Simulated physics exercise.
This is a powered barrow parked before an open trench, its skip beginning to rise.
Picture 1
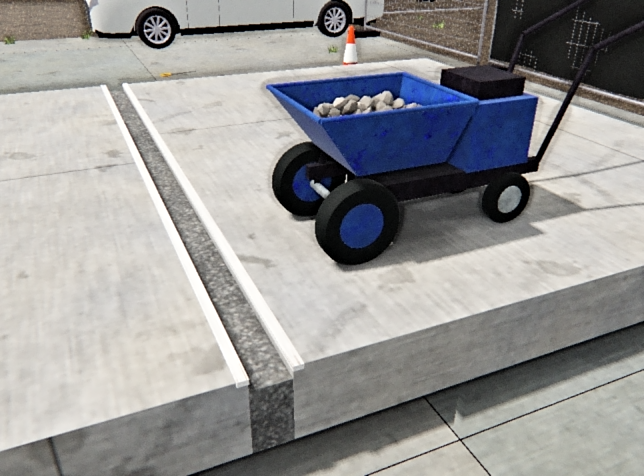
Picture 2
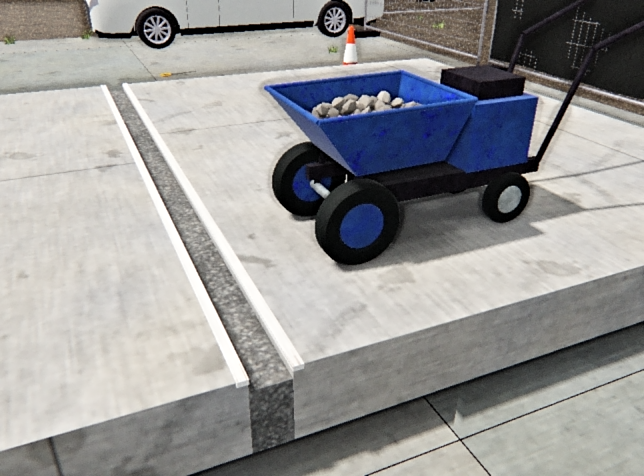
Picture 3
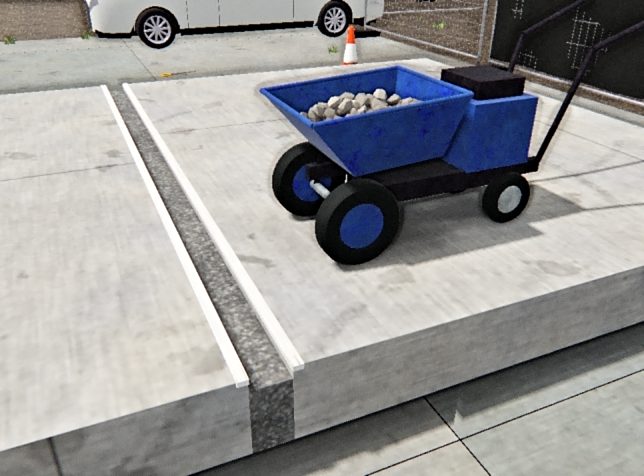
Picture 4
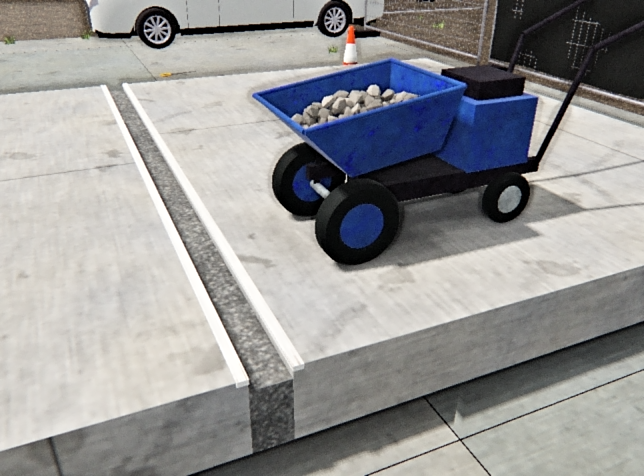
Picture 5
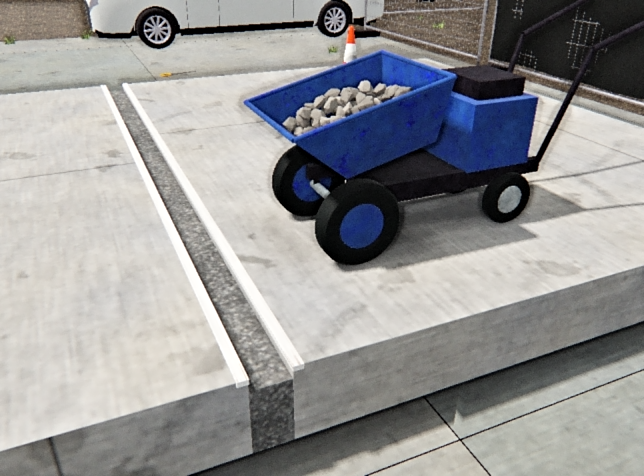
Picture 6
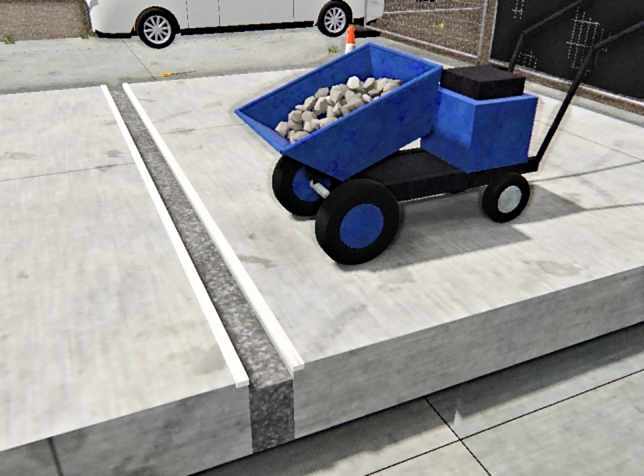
We see a blue powered barrow loaded with broken stones, standing on a pale concrete slab to the right of a narrow trench; its wheels stay still while its skip gradually tilts forward, the back rising and the front lip lowering.
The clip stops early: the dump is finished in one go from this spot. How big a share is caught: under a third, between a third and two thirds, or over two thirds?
It catches between a third and two thirds.
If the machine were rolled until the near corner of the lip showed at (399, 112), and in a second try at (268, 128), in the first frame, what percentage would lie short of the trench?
First some 60, then 0 per cent.
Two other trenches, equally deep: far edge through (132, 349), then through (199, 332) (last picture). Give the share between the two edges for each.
First some 90, then 70 per cent.
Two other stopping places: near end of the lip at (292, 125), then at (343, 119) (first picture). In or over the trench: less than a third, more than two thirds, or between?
First under a third, then in the middle band.
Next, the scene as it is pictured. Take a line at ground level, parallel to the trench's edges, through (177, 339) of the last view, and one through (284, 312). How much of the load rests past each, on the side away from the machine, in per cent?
In turn 20 and 90 in a hundred.
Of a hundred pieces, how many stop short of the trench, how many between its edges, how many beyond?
Short near 0; between near 50; beyond near 35.
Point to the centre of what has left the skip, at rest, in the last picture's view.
At about (199, 257).
Shortly afterwards, skip tipped steeply; the whole lot in the skip.
Next, skip tipped right over; the bulk in the skip; a little in or heaped over the trench; only a few beyond it.
Some moments later, skip tipped right over; near a quarter in the skip; only a few short of the trench; near a third in or heaped over the trench; near a third beyond it.
In the end, skip tipped right over; a little in the skip; only a few short of the trench; near half in or heaped over the trench; near a third beyond it.
